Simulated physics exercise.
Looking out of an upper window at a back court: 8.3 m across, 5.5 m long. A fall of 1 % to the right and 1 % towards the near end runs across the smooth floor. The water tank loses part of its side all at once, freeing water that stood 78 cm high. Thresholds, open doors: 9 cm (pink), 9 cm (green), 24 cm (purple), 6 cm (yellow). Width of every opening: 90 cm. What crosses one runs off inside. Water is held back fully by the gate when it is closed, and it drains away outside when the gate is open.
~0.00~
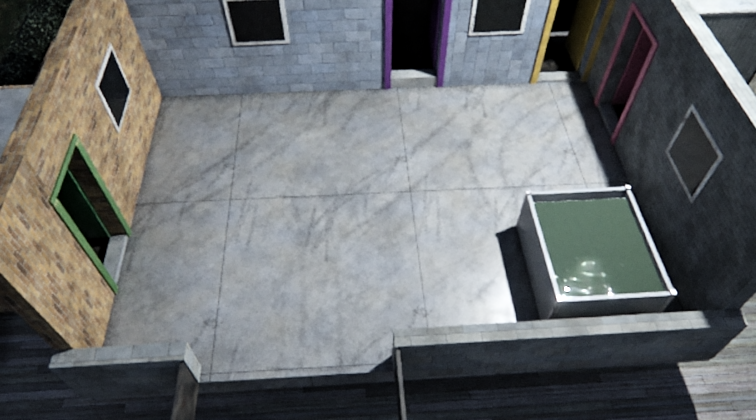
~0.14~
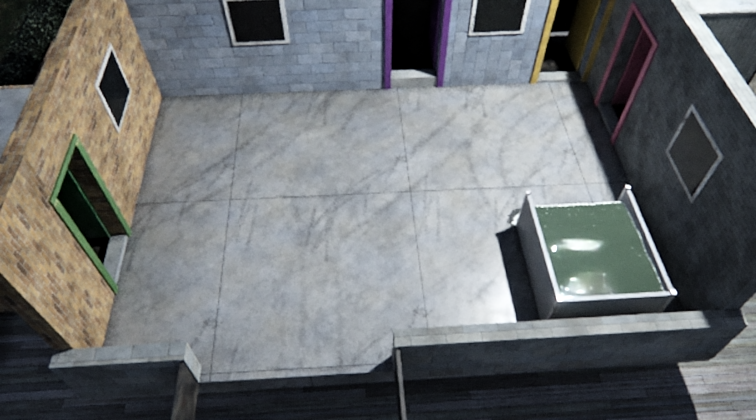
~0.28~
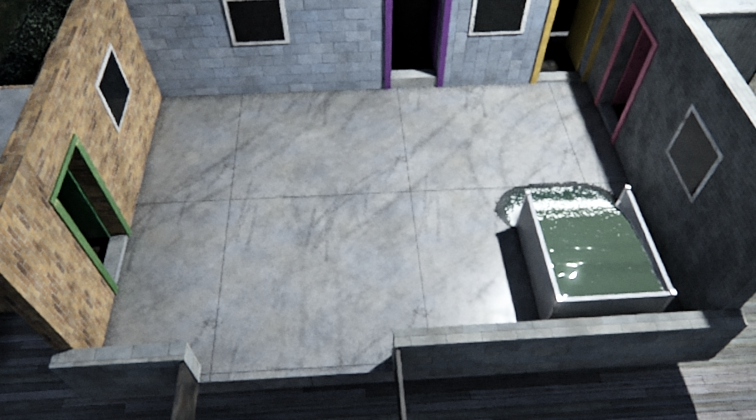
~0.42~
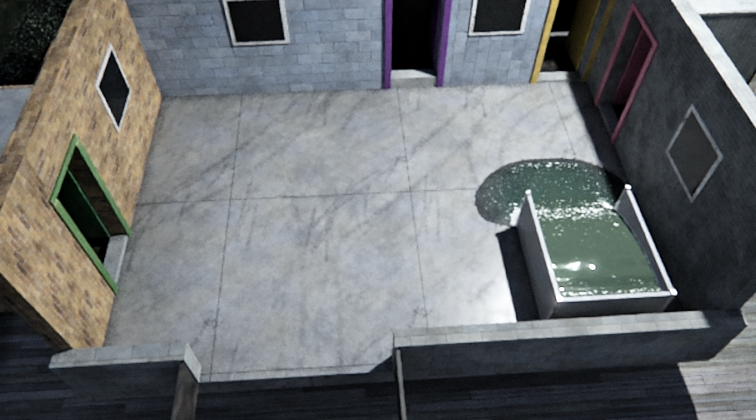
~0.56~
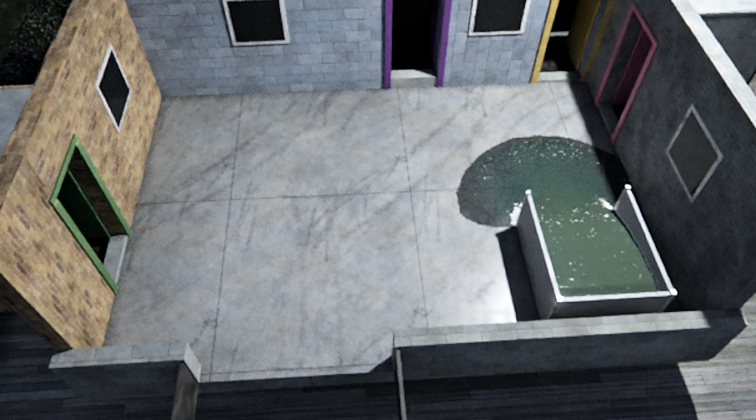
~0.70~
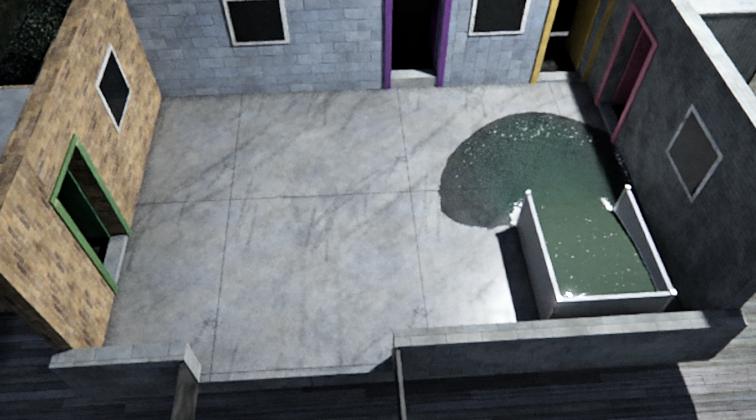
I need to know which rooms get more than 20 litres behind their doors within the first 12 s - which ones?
Here is each one: The pink door gets more than 20 litres; the green door does not get more than 20 litres; the purple door does not get more than 20 litres; the yellow door gets more than 20 litres.
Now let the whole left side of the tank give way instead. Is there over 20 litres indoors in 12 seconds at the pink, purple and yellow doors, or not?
Outcomes - pink: Not exceeded, purple: Not exceeded, yellow: Not exceeded.
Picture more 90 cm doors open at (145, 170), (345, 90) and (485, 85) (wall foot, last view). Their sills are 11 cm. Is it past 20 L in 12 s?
In that order: Short of it, short of it, beyond it.
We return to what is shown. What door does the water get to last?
It is the green one.
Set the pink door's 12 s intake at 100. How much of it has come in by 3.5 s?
Roughly 50 percent is in by then.
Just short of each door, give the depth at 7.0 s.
Depths in cm: Pink 7, green 4, purple 3, yellow 6.
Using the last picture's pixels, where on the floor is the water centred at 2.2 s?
Pixel position near (533, 166).
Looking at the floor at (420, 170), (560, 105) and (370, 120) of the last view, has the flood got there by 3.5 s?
Status of the three spots: Inundated, inundated, inundated.
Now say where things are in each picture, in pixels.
The first frame shows the water tank at (594, 243) is whole and still, 78 cm deep.
In the second frame, water pours out on the water tank's far side and has run 0.8 m, to (514, 224); typically 10 cm deep outside, 78 cm at the water tank's back.
In the third frame, water pours out on the water tank's far side and has run 1.0 m, to a hidden place; typically 13 cm deep outside, 77 cm at the water tank's back.
In the fourth frame, the front is at (601, 171), 1.4 m from the gap on the water tank's far side; 2.8 m2 of floor is under water; 70 cm left at the back of the water tank.
In the fifth frame, water pours out on the water tank's far side and has run 1.9 m, to (562, 140); typically 8 cm deep outside, 66 cm at the water tank's back.
In the sixth frame, the front is at (537, 116), 2.6 m from the gap on the water tank's far side; 6.4 m2 of floor is under water; 65 cm left at the back of the water tank.
After 1.4 s water covers 25 % of the floor and is deepest (39 cm) near (587, 84); pink door 14 cm at the sill, 0 L in, green door not reached, purple door not reached, yellow door 20 cm at the sill, 28 L in.
After 2.2 s water covers 30 % of the floor and is deepest (36 cm) near (569, 84); pink door 14 cm at the sill, 12 L in, green door not reached, purple door 19 cm at the sill, 0 L in, yellow door 33 cm at the sill, 175 L in.
After 3.5 s water covers 40 % of the floor and is deepest (21 cm) near (573, 116); pink door 12 cm at the sill, 23 L in, green door not reached, purple door 10 cm at the sill, 0 L in, yellow door 20 cm at the sill, 366 L in.
After 7.0 s water covers 80 % of the floor and is deepest (8 cm) near (639, 206); pink door 7 cm at the sill, 44 L in, green door 4 cm at the sill, 0 L in, purple door 3 cm at the sill, 0 L in, yellow door 6 cm at the sill, 438 L in.
After 12.0 s water covers 85 % of the floor and is deepest (8 cm) near (683, 337); pink door 3 cm at the sill, 44 L in, green door 1 cm at the sill, 0 L in, purple door 1 cm at the sill, 0 L in, yellow door 2 cm at the sill, 439 L in.
